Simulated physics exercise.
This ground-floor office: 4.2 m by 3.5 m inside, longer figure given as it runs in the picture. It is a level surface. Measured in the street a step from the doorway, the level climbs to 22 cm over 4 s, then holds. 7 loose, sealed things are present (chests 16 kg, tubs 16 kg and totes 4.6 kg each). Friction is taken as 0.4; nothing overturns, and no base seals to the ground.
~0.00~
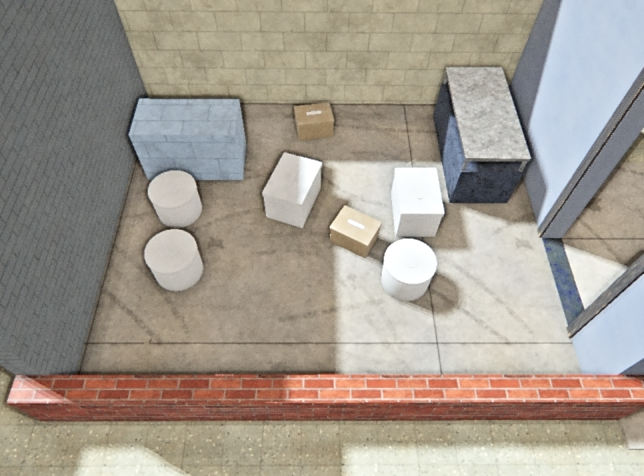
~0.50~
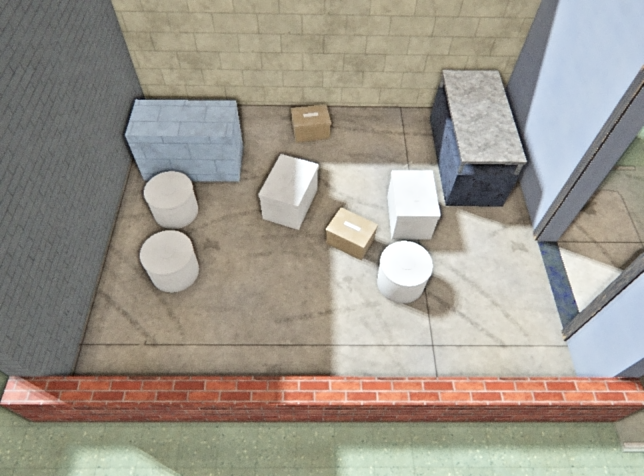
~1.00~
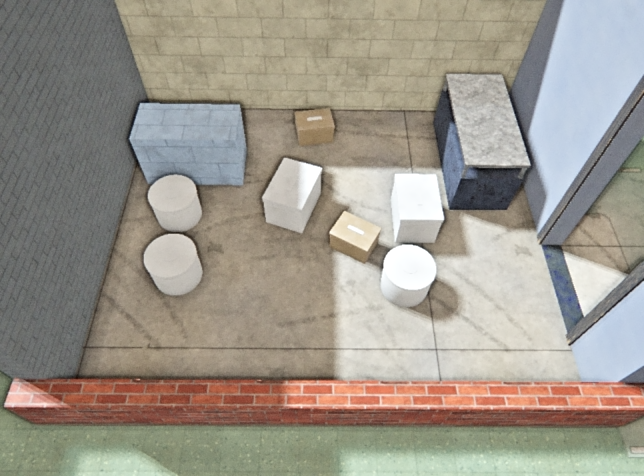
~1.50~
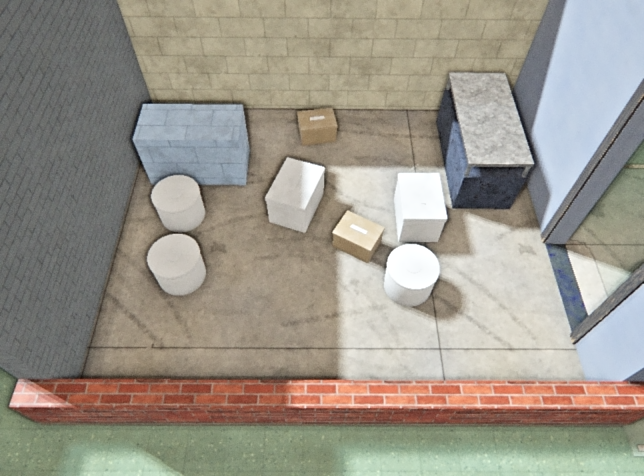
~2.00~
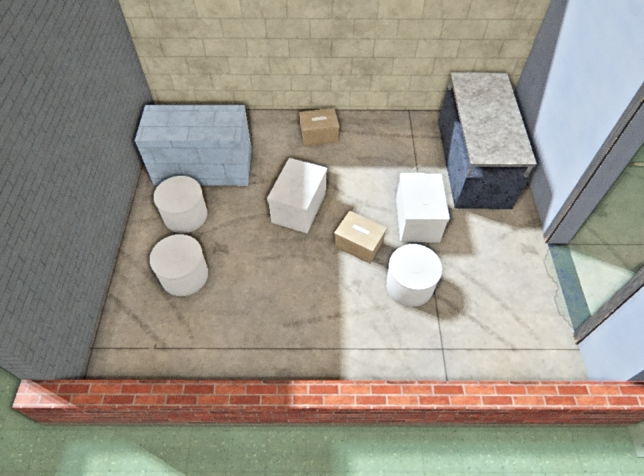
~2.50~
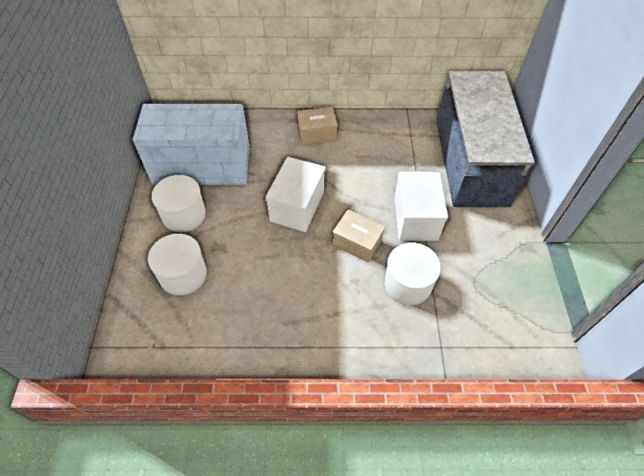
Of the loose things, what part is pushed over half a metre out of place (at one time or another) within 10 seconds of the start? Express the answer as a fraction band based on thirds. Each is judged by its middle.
The band is one third to two thirds.
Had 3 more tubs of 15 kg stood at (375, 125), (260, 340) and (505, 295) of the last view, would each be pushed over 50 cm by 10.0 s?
One: Within it. Two: Beyond it. Three: Beyond it.
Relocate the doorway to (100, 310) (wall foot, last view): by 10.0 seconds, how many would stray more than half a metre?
Result: 2 of them.
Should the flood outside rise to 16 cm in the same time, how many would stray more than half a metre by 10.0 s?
The count would be 0.
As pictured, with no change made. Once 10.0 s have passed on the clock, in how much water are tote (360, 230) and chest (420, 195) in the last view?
Some 11 cm at the first, some 5 cm at the second.
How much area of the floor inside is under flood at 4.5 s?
Somewhere around 5.0 m2, roughly.
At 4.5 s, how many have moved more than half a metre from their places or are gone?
Count then: 0.
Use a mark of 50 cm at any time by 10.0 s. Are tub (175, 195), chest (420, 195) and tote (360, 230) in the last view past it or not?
One by one: Below; above; above.
After 3.5 s 0 of 7 are over 50 cm from their spots; 0 afloat.
After 4.5 s 0 of 7 are over 50 cm from their spots; 0 afloat.
After 7.0 s 2 of 7 are over 50 cm from their spots; 1 afloat.
After 10.0 s 3 of 7 are over 50 cm from their spots, and 3 have been at some point; 4 afloat.
